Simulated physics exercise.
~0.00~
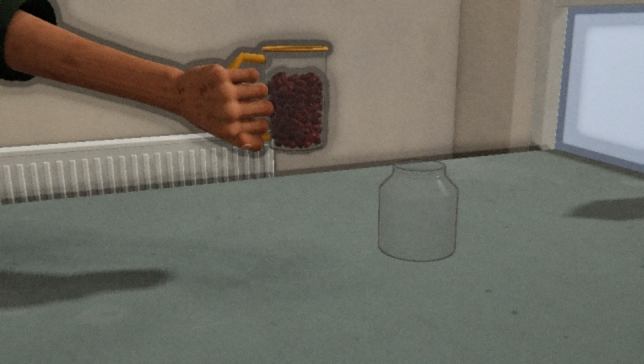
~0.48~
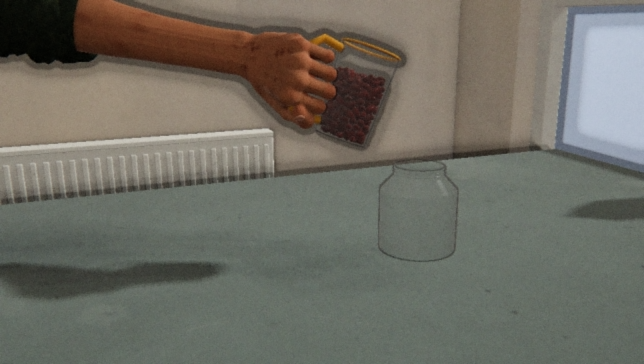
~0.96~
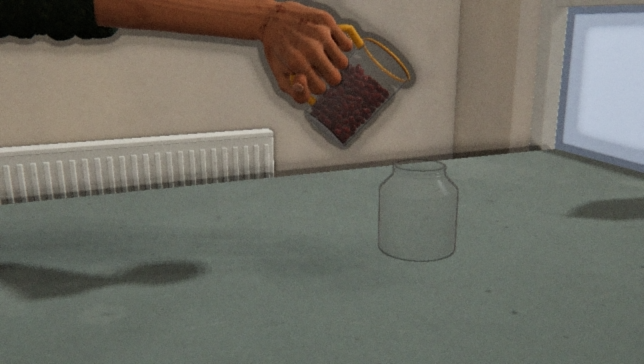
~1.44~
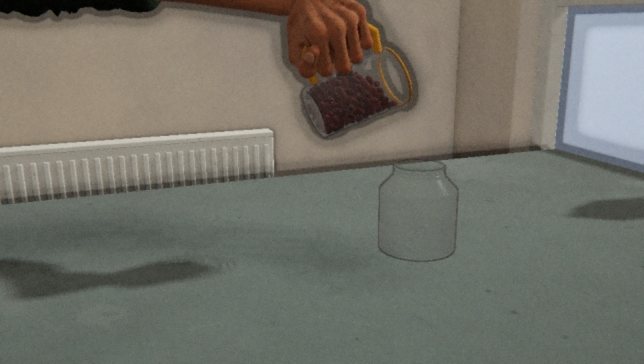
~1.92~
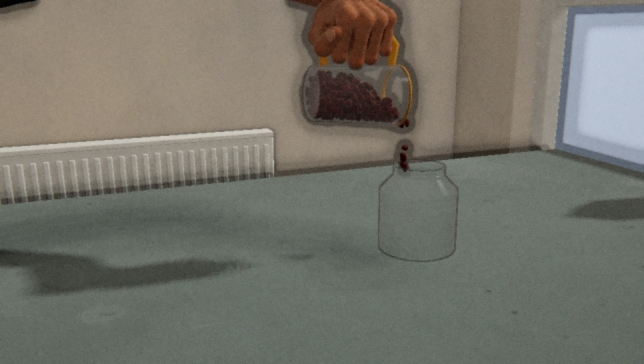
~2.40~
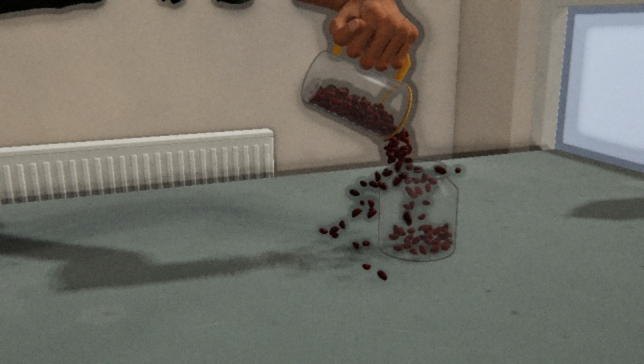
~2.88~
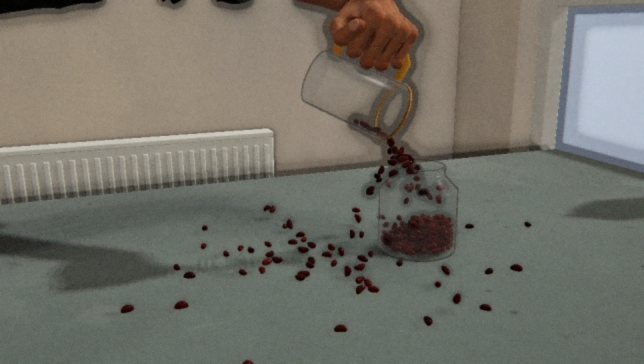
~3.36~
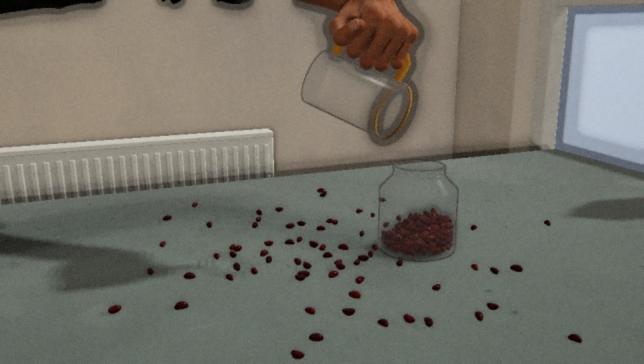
The clip opens with a hand holding a see-through cup of dark red kidney beans by its yellow handle, upright and to the left of an empty clear jar on a grey-green table. The hand carries the cup to the right and begins tipping it toward the jar. Once the cup is on its side, the first beans drop from its rim. It tilts further and the beans pour out in a stream, many landing in the jar while others scatter across the table. At the end the cup is empty, most beans lie heaped in the jar, and the rest are strewn around it.
